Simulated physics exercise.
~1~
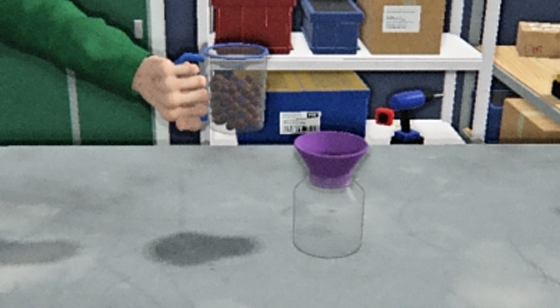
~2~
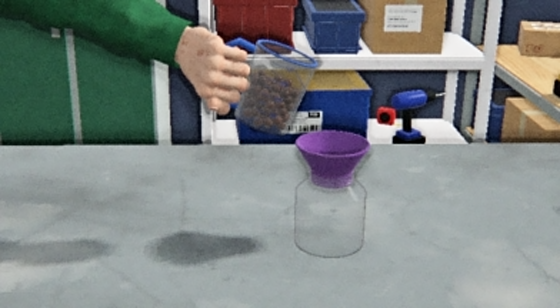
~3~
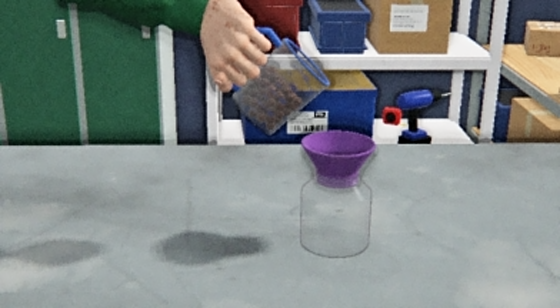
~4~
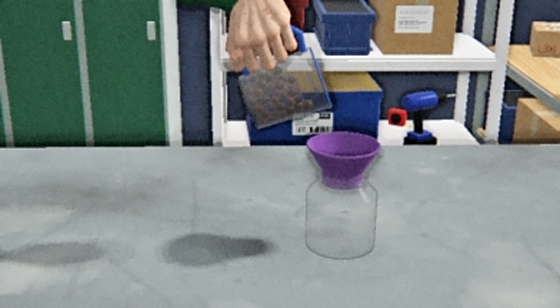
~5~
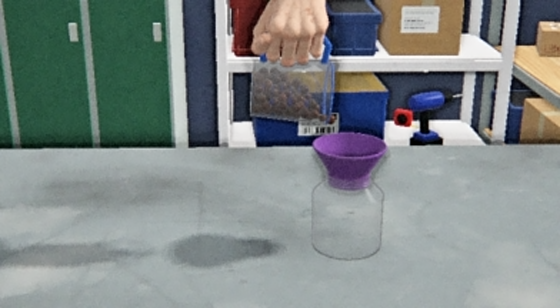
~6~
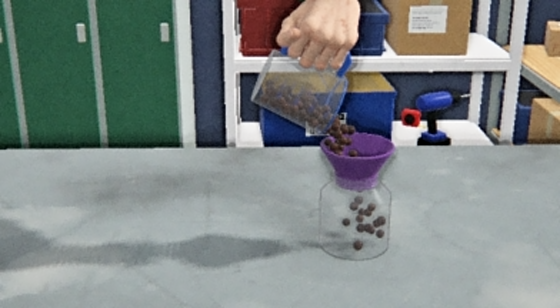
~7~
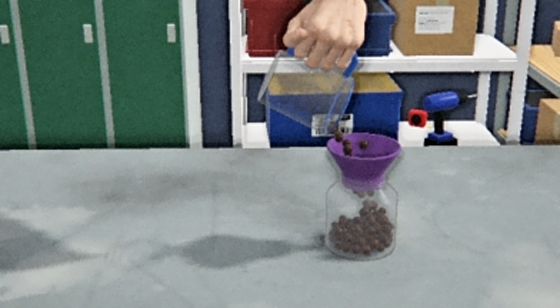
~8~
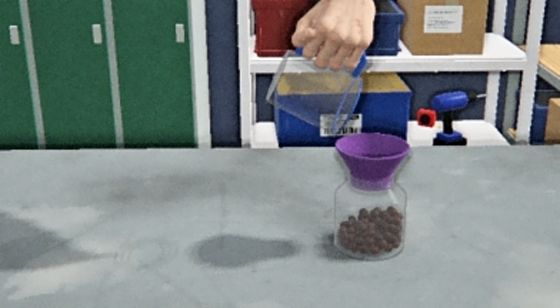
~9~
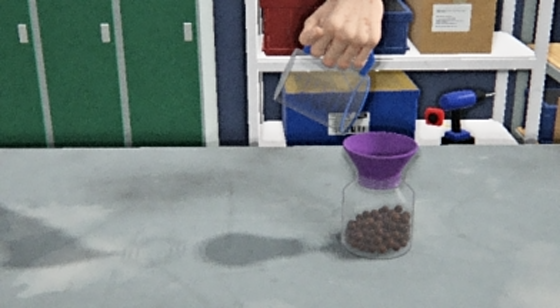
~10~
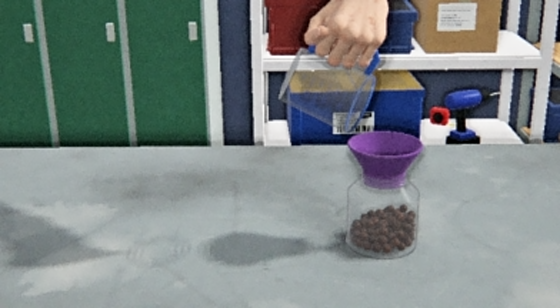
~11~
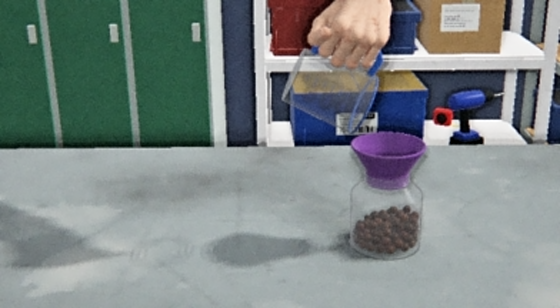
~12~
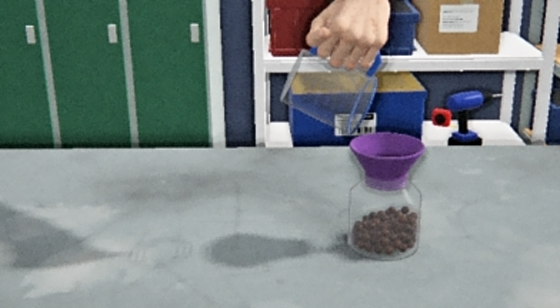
To begin with, a hand in a green sleeve holds a clear measuring cup full of small dark brown balls, to the left of a glass jar topped with a purple funnel on a grey table. The hand carries the cup to the right while tipping it over. Once the cup is beside the funnel and tilted further, the balls tumble out, pass through the funnel and scatter into the jar. The stream thins as the cup empties and a pile builds up. Finally, the hand holds the empty cup tilted and still, with the balls resting in the jar and none spilled.
